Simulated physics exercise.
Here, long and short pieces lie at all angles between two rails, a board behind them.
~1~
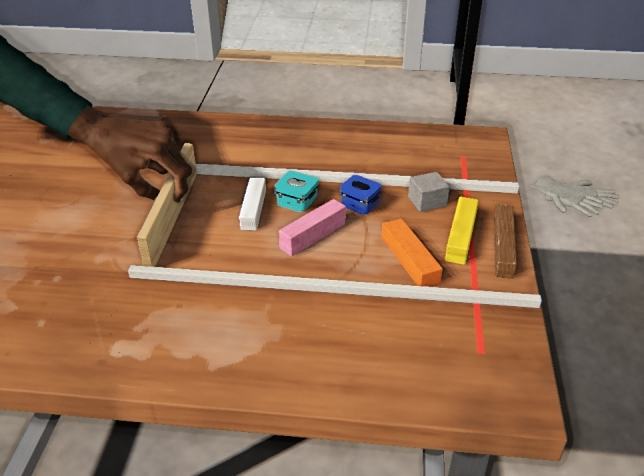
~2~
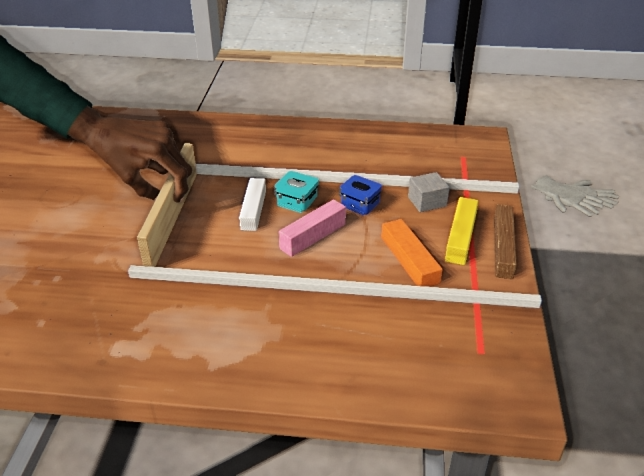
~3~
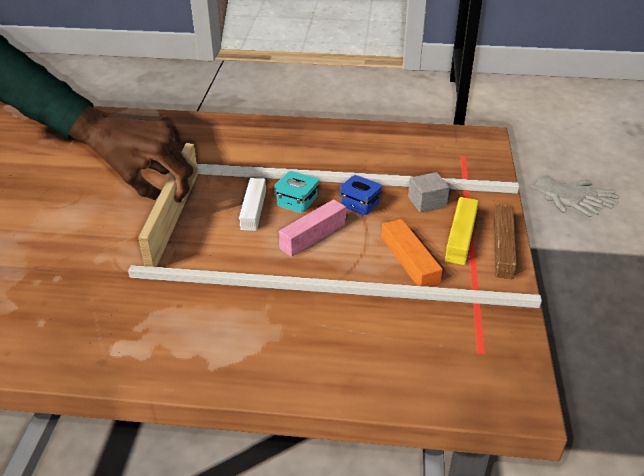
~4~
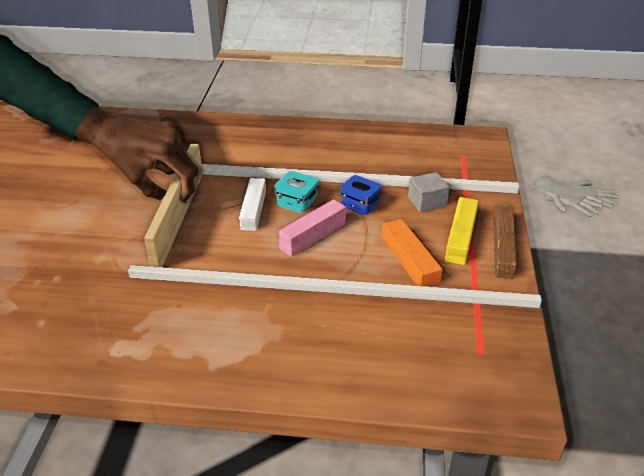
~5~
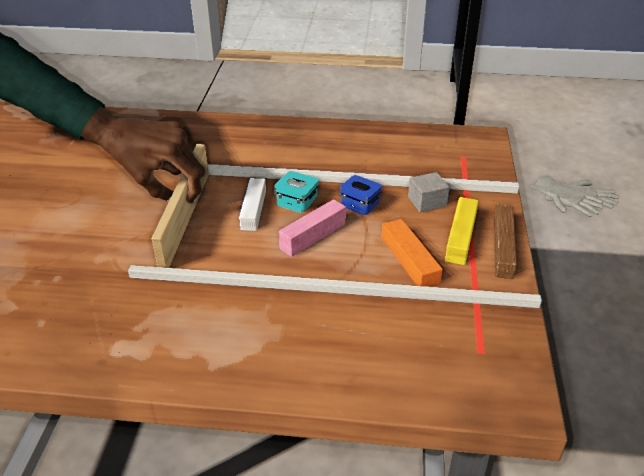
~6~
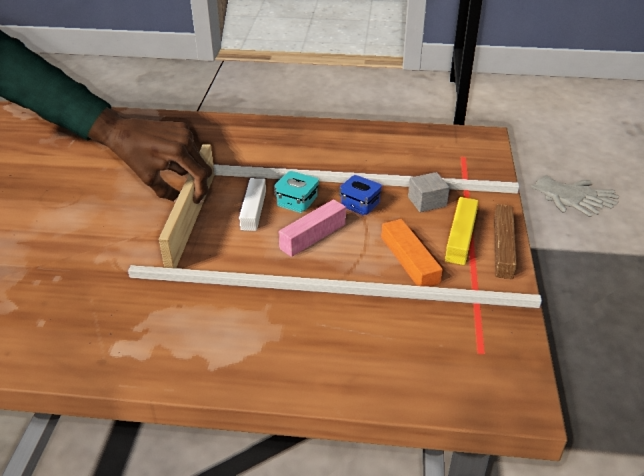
A dark hand in a green sleeve grips a pale wooden board at the left end of two white rails on a wooden table, seen from above at an angle. Between the rails lie white, pink, orange, yellow and brown bars, turquoise and blue objects, and a grey block, with red tape at right. The hand slides the board slightly rightward; everything else stays still.
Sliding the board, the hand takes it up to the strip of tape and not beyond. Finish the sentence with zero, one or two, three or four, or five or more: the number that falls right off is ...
The number that falls right off is three or four.
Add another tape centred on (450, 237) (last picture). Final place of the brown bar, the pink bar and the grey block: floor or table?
Well, the brown bar comes off, the pink bar stays where it is, and the grey block? It comes off.
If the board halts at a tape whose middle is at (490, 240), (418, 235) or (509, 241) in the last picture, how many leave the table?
Taken one after another, the numbers are 4, 0 and 7.
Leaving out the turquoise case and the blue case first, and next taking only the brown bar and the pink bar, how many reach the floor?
Try one: 2; try two: 2.
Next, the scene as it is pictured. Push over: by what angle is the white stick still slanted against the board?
Somewhere near 0 degrees, I'd say.
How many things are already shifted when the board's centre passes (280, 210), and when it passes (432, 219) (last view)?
So 2, and at the other place 8.
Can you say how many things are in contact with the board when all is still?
Well, it touches 2.
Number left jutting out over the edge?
Counting them gives 1.
Soon after, none off yet; brown bar at rest near (505, 240); yellow stick at rest near (462, 230); grey block at rest near (428, 192).
In the end, the number that fall off is three or four; gone, blue case, grey block, yellow stick and brown bar.
